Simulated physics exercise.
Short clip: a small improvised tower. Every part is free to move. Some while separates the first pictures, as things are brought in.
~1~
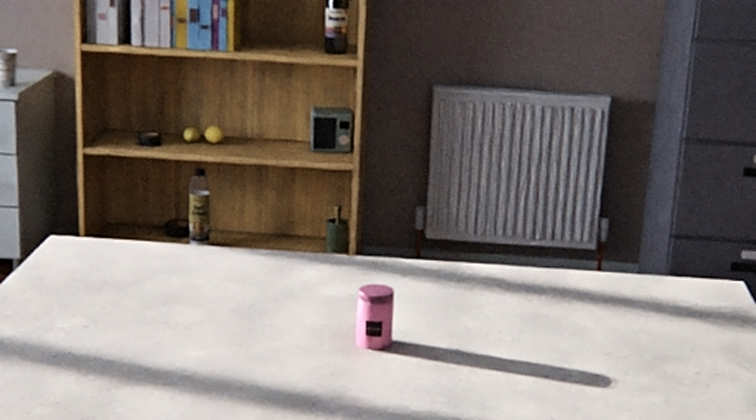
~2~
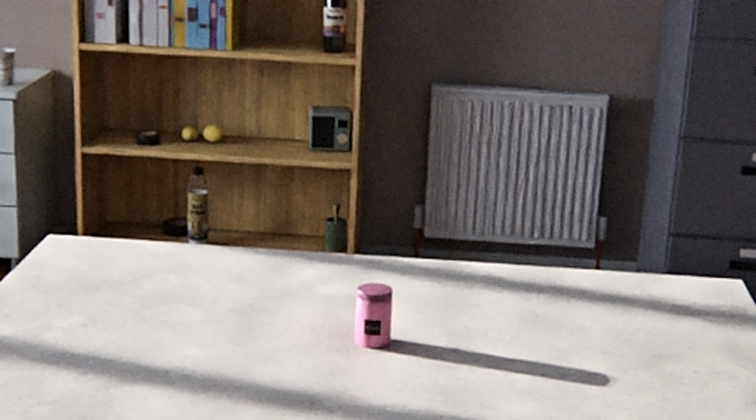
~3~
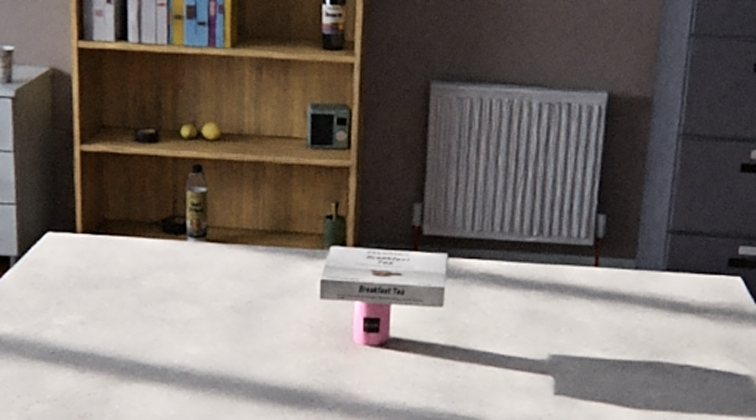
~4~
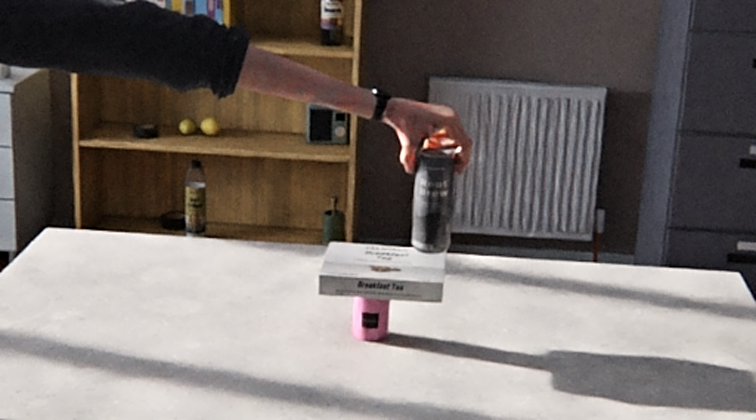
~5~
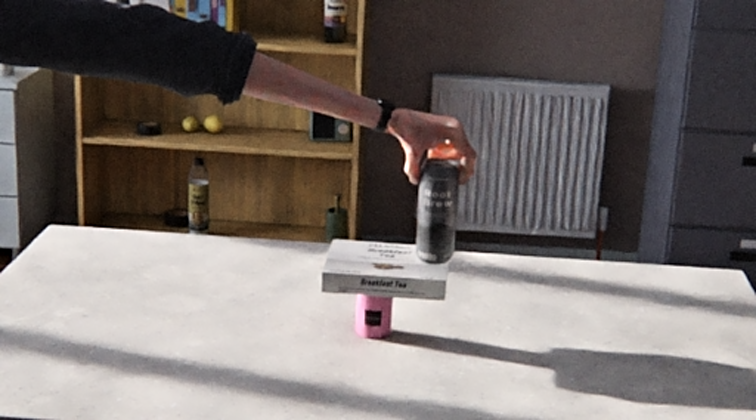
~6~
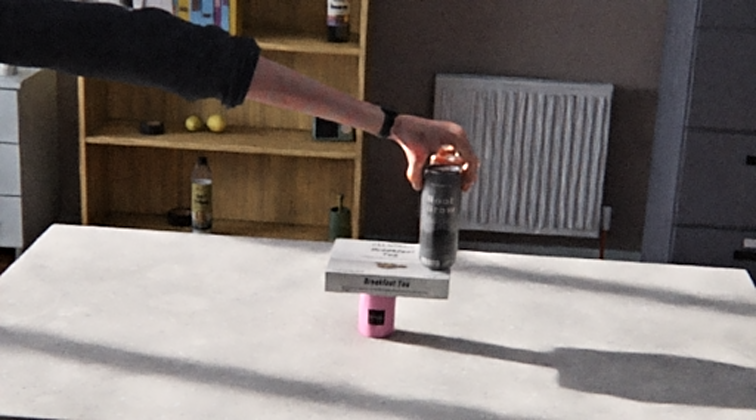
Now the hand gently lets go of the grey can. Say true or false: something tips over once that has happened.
True - something tips over.
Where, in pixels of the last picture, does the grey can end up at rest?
I'd say around (532, 342) in the last view.
Then, 0.40 s past the last view, grey can now fallen; white packet rocked 53° from its first pose.
Then, 0.50 s past the last view, white packet rocked 74° from its first pose.
Then, 0.70 s past the last view, white packet on its side.
Then, 1.20 s past the last view, white packet now fallen.
Finally, fallen, white packet and grey can; pink jar still in place. Final places as the last picture's camera would see them, grey can near (532, 342). The stack loses its balance.
